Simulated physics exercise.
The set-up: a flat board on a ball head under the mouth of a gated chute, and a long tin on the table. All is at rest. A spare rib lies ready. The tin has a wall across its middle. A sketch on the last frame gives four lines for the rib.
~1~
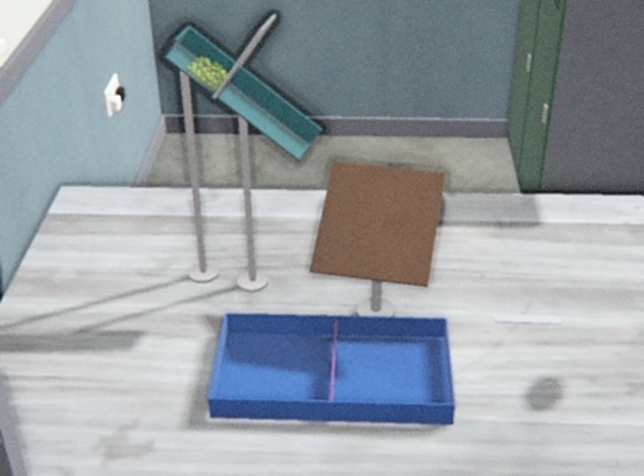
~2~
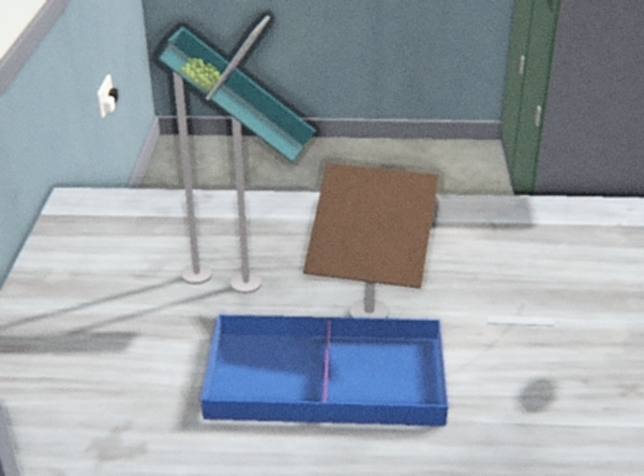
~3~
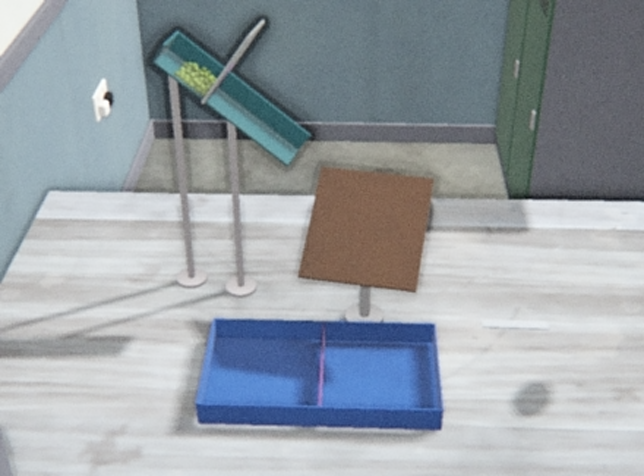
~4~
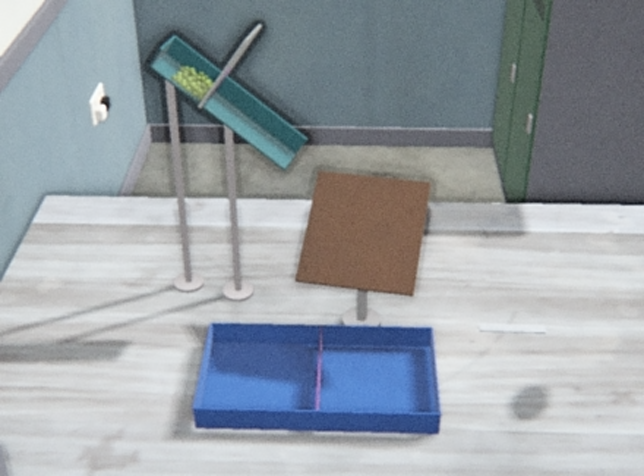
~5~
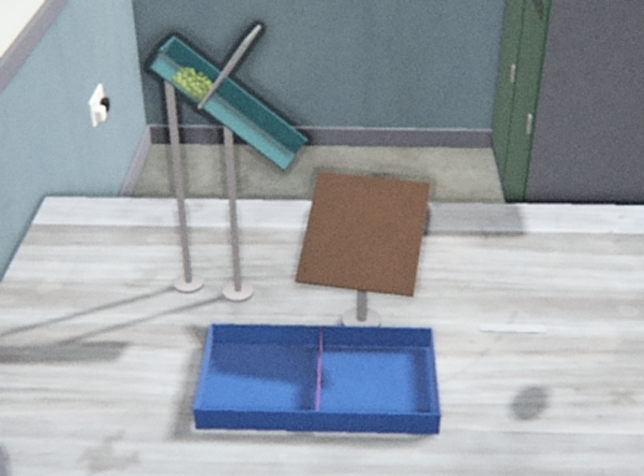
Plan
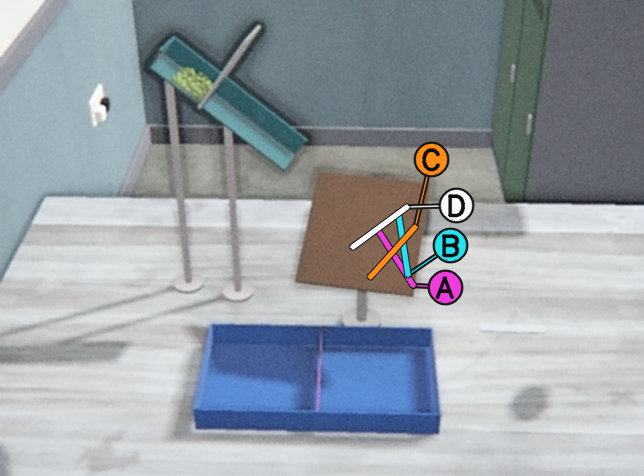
Only the camera moves, shifting slightly so that the whole view slides a little left and then slightly down before settling, while every object stays at rest. Seen from above and in front, a pale wood-grained table stands in a room with blue-grey walls and a green-framed dark door. A teal chute on two posts holds green peas behind a grey gate at upper left, near a tilted brown board and a divided blue tin.
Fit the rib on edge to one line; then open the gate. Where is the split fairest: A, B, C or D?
The answer is line D.
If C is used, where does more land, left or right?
More lands on the right.
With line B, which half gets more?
Right.
On the marked copy, line A from (378, 230) to (413, 285); line B from (398, 212) to (407, 274); line C from (415, 227) to (370, 276); line D from (407, 206) to (352, 247).
With A, of what is caught, not one piece in the left half, every piece in the right.
With B, of what is caught, not one piece in the left half, every piece in the right.
With C, of what is caught, just a few in the left half, almost all in the right.
With D, of what is caught, roughly half in the left half, roughly half in the right.
